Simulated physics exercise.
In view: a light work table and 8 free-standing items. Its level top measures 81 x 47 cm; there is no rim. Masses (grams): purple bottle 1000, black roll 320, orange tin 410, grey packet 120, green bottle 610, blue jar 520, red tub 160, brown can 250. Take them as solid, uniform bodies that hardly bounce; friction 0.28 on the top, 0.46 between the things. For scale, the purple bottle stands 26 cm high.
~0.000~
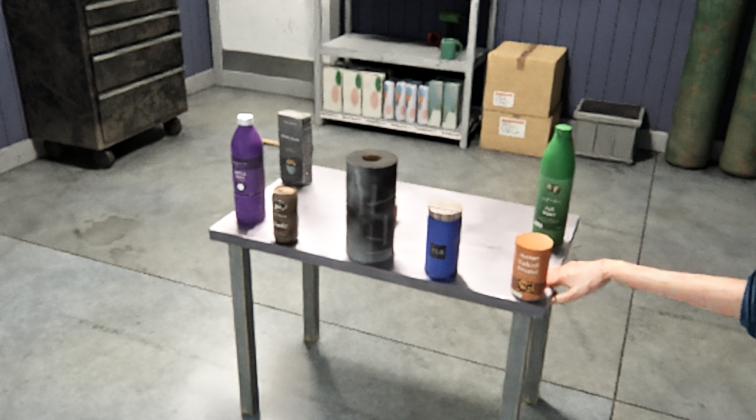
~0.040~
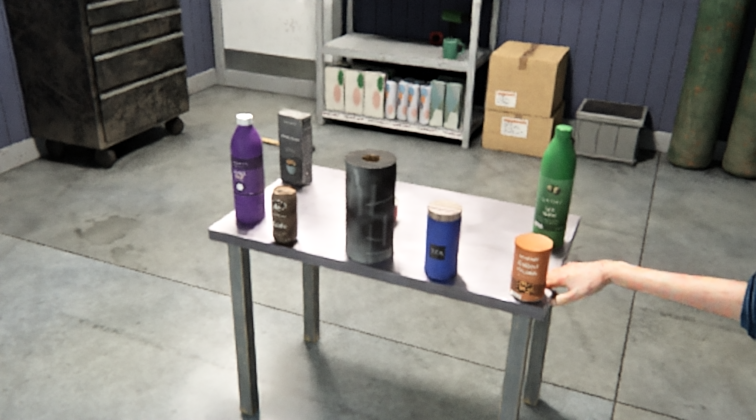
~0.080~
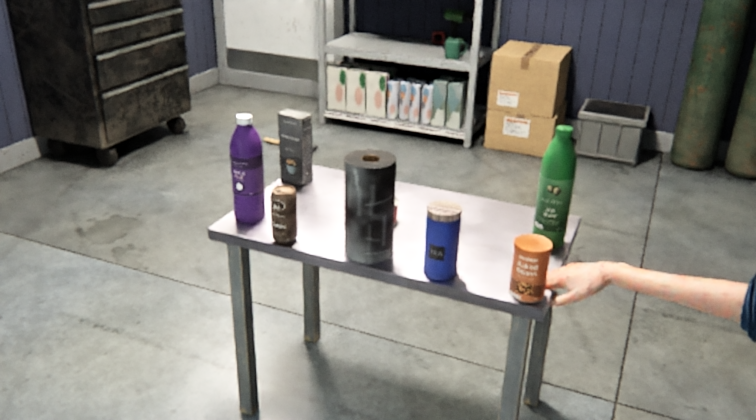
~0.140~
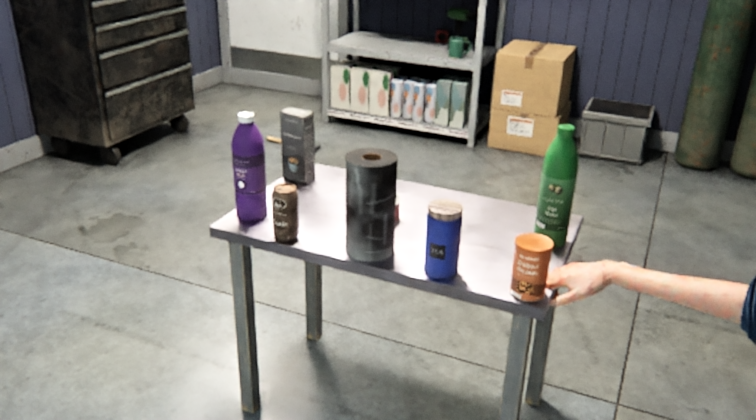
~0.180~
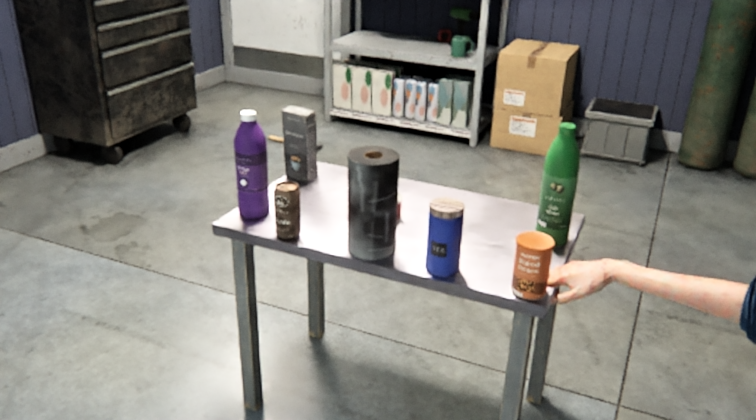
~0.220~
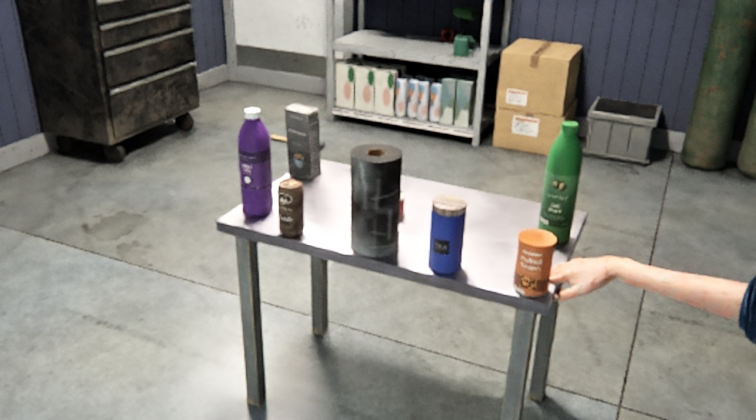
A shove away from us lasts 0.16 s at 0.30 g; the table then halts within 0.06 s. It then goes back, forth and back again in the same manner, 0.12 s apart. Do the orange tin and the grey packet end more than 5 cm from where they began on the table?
The orange tin holds its spot; the grey packet gets shifted.
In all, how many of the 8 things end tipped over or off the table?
That comes to 1.
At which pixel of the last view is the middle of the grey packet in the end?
At about (342, 277).
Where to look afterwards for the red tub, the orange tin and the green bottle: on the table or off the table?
The red tub ends on the table; the orange tin is still on the table; the green bottle is still on the table.
By 0.62 s, grey packet now off the table; green bottle 2 cm from its spot; purple bottle 2 cm from its spot.
By 0.92 s, table 4 cm from its start.
By 1.22 s, table 3 cm from its start; orange tin 2 cm from its spot near (535, 261); green bottle 2 cm from its spot; purple bottle 2 cm from its spot.
When it is over (2.0 s), off the table, grey packet; the other 7 within 5 cm of the start. In the last view, orange tin near (529, 272), grey packet near (342, 277).
